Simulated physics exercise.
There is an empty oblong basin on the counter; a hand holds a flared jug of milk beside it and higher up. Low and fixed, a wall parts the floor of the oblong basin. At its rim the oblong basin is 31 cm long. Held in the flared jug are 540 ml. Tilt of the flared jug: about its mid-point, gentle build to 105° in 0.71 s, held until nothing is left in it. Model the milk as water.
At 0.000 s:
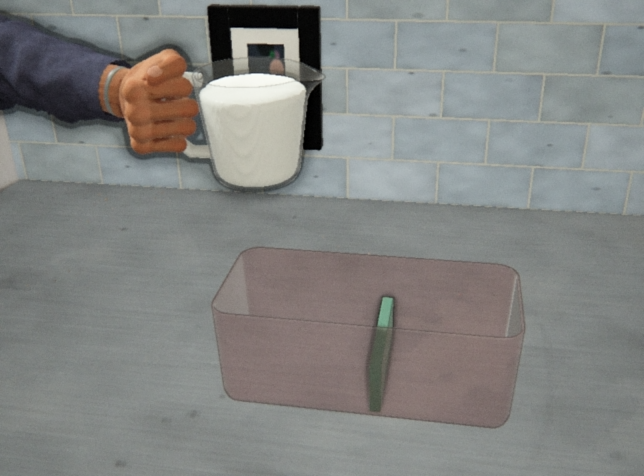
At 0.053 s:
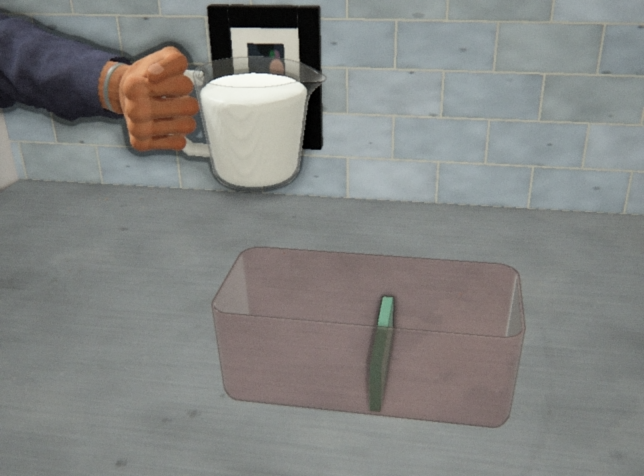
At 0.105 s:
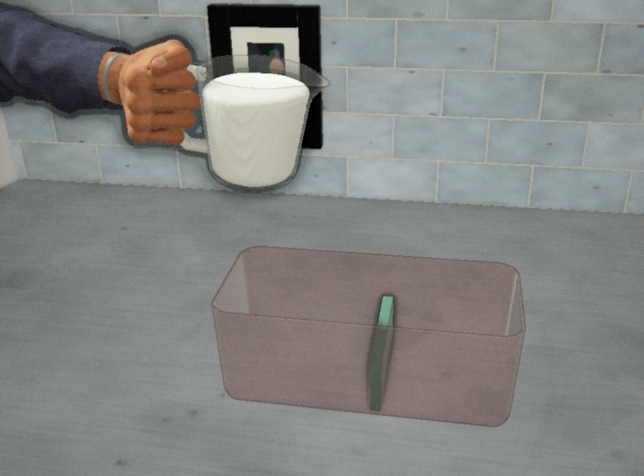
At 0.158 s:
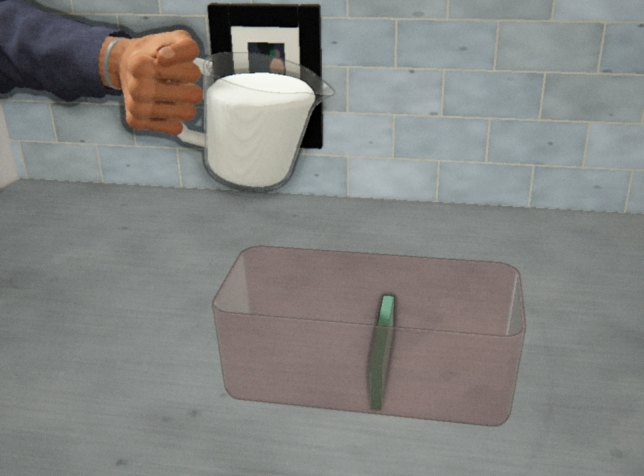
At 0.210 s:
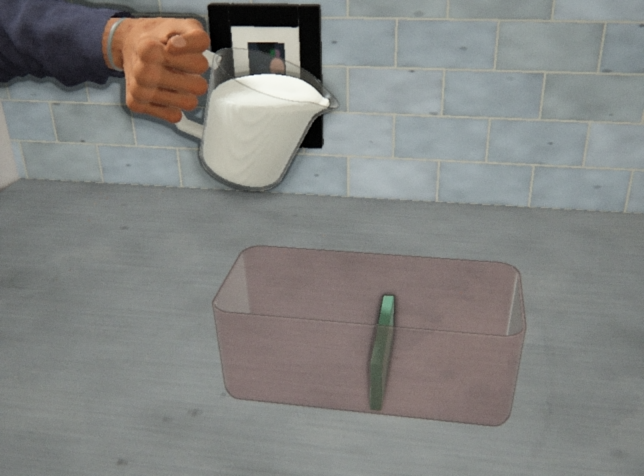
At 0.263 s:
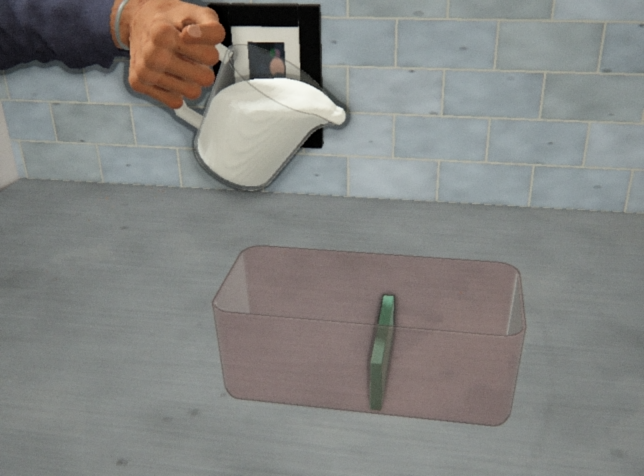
On a grey kitchen counter, a hand gradually tilting a clear jug of milk rightward above an empty, divided oblong basin.
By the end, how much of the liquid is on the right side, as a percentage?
Around 49 percent.
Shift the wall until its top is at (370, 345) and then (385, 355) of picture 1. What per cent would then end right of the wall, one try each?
80 per cent first, 50 per cent second.
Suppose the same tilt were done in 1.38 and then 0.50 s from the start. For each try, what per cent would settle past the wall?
It comes to 65 per cent, and then 40 per cent.
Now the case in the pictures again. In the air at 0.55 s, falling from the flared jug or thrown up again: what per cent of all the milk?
Around 34 percent.
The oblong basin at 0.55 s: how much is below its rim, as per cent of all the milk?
Around 20 percent.
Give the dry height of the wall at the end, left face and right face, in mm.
Left about 48 mm, while the right is about 46 mm.
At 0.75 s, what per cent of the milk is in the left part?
I'd put it at close to 30 %.
Then, 0.55 s in, the tilt is 92° and 48 per cent is still to pour, 1 is left of the wall and 19 right of it.
Then, 0.75 s in, the tilt is 105° and 7 per cent is still to pour, 30 is left of the wall and 47 right of it.
Then, 0.97 s in, the tilt is 105° and 0 per cent is still to pour, 48 is left of the wall and 49 right of it.
Then, 1.21 s in, the tilt is 105° and 0 per cent is still to pour, 49 is left of the wall and 49 right of it.
Finally, 49 per cent lies left of the wall, 49 right of it and 2 outside.
